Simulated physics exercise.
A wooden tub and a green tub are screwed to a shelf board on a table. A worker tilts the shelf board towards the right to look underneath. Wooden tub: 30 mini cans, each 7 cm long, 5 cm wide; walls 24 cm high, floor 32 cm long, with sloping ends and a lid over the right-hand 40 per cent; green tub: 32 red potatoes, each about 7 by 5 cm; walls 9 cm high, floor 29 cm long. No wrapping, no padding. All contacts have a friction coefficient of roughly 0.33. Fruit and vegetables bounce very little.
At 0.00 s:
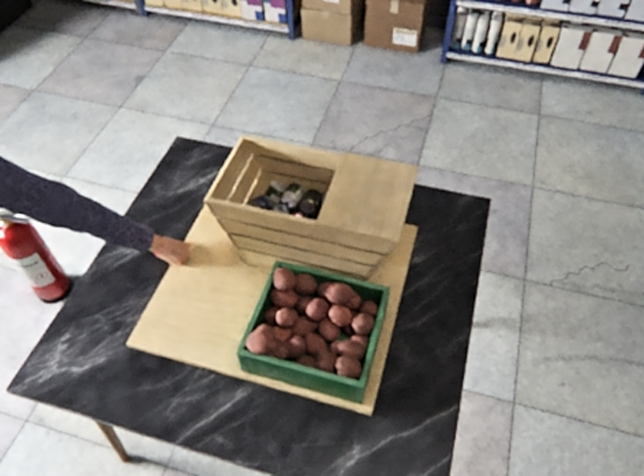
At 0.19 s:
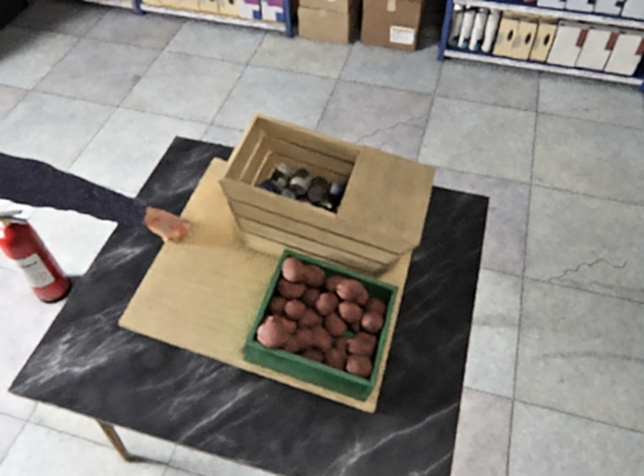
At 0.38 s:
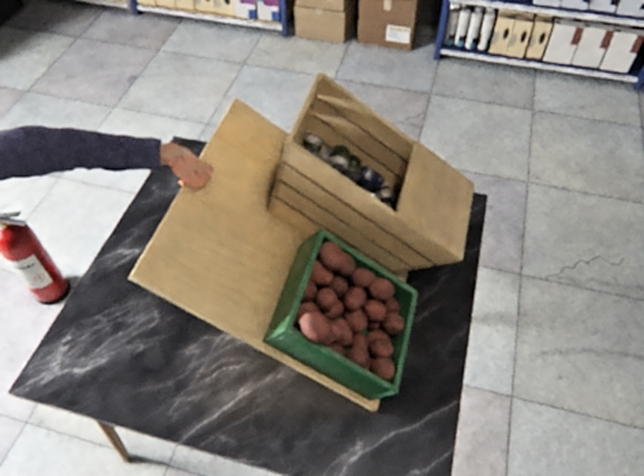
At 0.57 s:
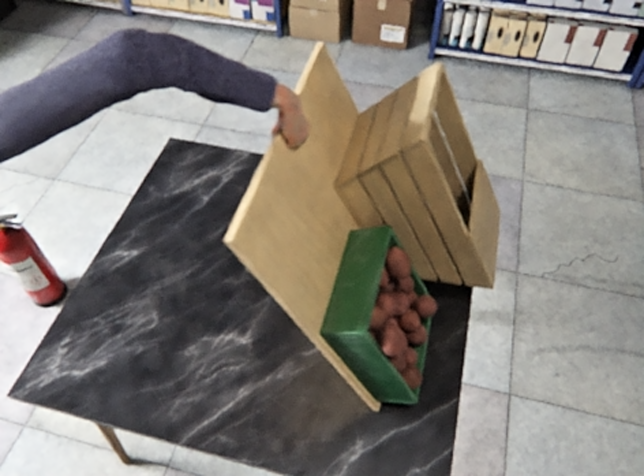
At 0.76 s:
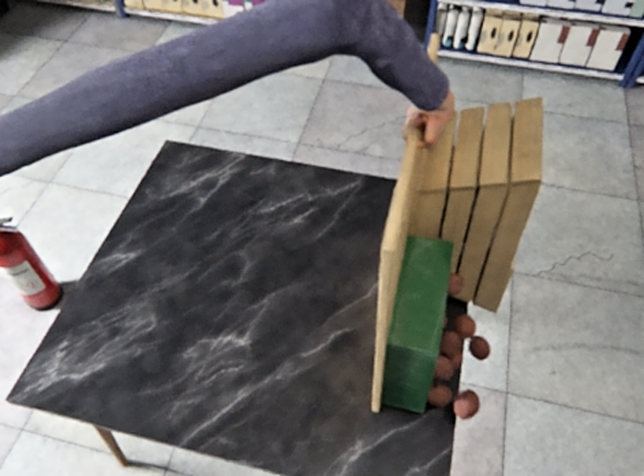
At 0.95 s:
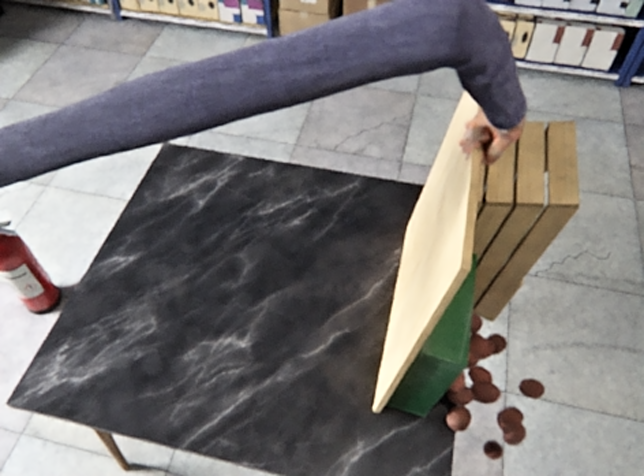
In a room with a grey tiled floor and low shelves of boxes and binders along the back, a black marbled table is seen from above. On it, a board carries a slatted wooden crate of small dark items behind a green crate of red potatoes, with a fire extinguisher at left. A dark-sleeved arm tilts the board rightward past upright, both crates staying attached while potatoes tumble out, as the camera shifts slightly.
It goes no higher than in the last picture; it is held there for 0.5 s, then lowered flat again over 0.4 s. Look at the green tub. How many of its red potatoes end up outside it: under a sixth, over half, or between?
It sheds over half of them.
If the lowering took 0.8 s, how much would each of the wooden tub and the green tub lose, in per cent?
Then wooden tub 0, green tub 90 per cent.
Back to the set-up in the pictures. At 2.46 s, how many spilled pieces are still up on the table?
Some 4 pieces.
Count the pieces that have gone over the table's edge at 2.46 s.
Some 25 pieces.
After 1.19 s, tilt 98°; the wooden tub has all 30 and the green tub is down by 25 of 32.
After 1.49 s, tilt 95°; the wooden tub has all 30 and the green tub is down by 27 of 32.
After 1.91 s, tilt 0°; the wooden tub is down by 1 of 30 and the green tub is down by 30 of 32.
Outcome (at 2.46 s), the wooden tub is down by 1 of 30 and the green tub is down by 30 of 32. Asked share, 30 of 32, 94 per cent.
